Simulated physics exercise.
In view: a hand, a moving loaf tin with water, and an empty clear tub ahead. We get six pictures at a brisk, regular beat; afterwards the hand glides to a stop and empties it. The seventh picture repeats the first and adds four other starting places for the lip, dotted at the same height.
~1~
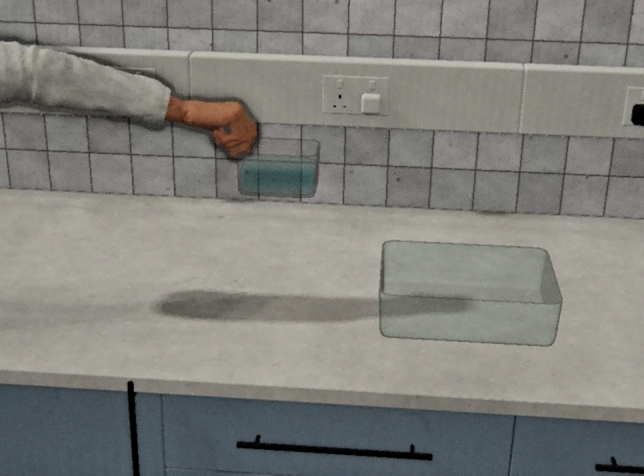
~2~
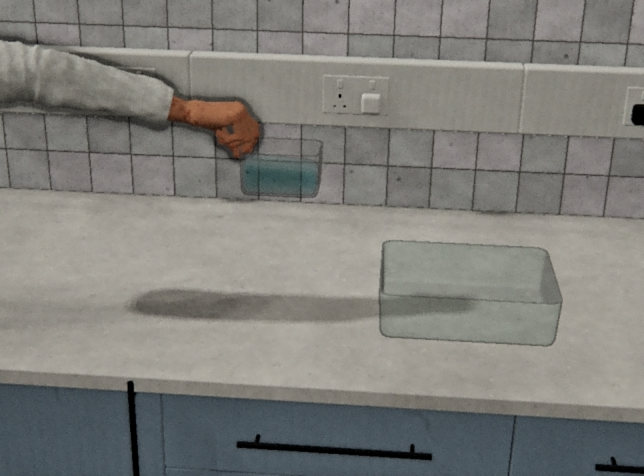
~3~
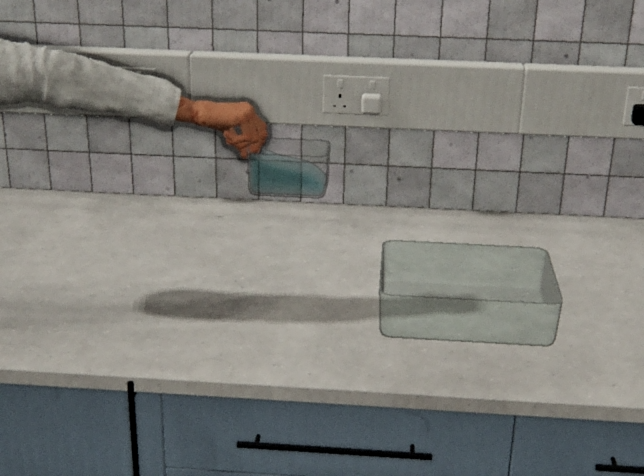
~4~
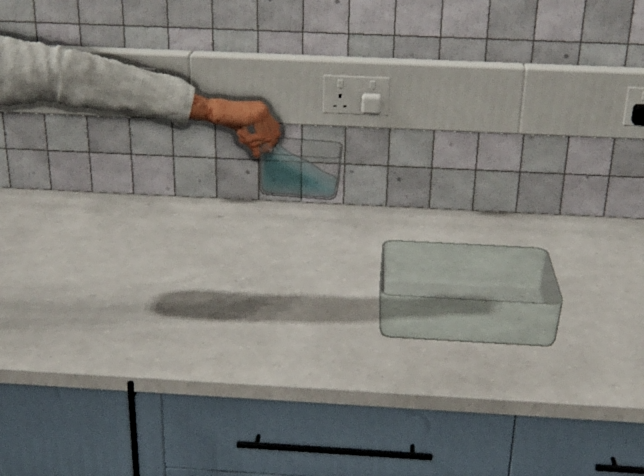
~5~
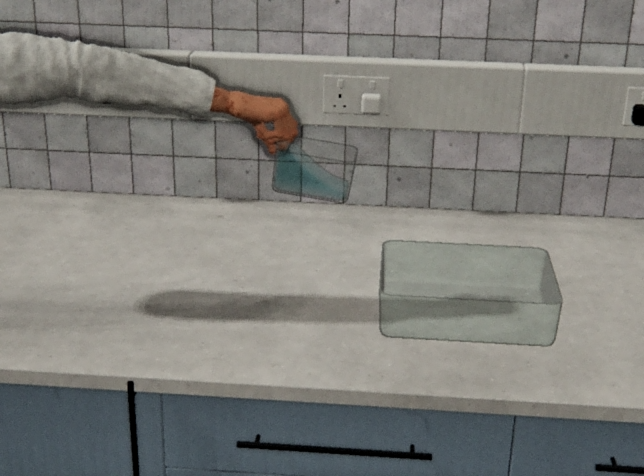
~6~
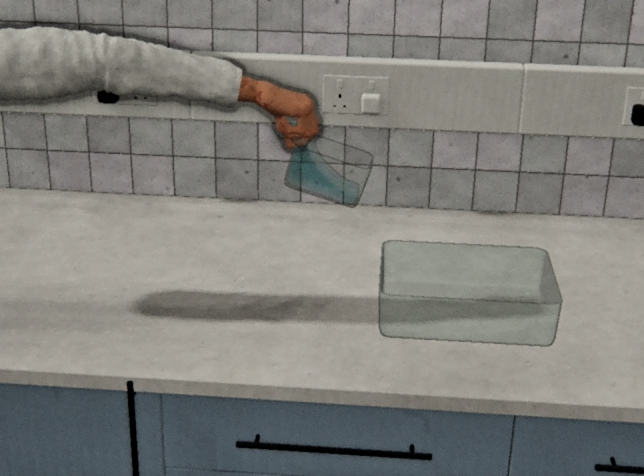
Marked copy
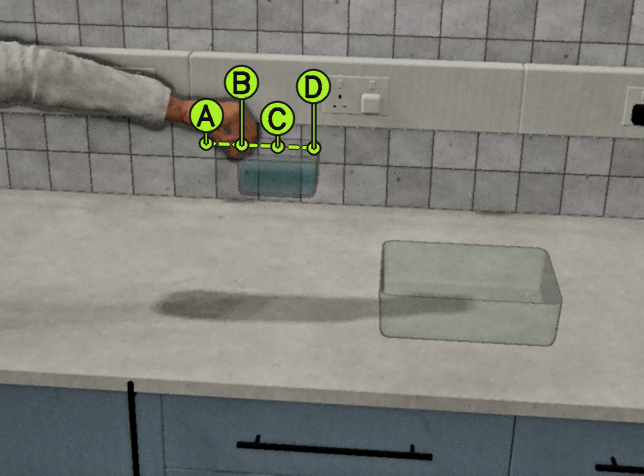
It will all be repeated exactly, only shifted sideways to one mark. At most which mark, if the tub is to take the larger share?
That is dot C.
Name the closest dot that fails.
That would be B.
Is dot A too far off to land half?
Yes.
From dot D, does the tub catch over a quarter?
Yes, clearly.
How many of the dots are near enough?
Two.
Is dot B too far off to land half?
Yes, it does.
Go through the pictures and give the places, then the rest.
Upright, lip at (317, 148); tub from (379, 334) to (555, 344); nothing has left yet.
Upright, lip at (320, 148); nothing has left yet.
Upright, lip at (327, 148); nothing has left yet.
Upright, lip at (340, 150); water is over the rim, down to (271, 144).
Tipped about 8°, lip at (355, 154); water is over the rim, down to (289, 142).
Tipped about 17°, lip at (371, 161); water is over the rim, down to (306, 139).
On the marked copy, A at (206, 143); B at (241, 144); C at (277, 146); D at (313, 148).
If A is chosen, about 20 % lands in the tub, 75 % falls short and 5 % goes beside or beyond.
If B is chosen, about 34 % lands in the tub, 58 % falls short and 7 % goes beside or beyond.
If C is chosen, about 67 % lands in the tub, 24 % falls short and 10 % goes beside or beyond.
If D is chosen, about 79 % lands in the tub, 10 % falls short and 11 % goes beside or beyond.
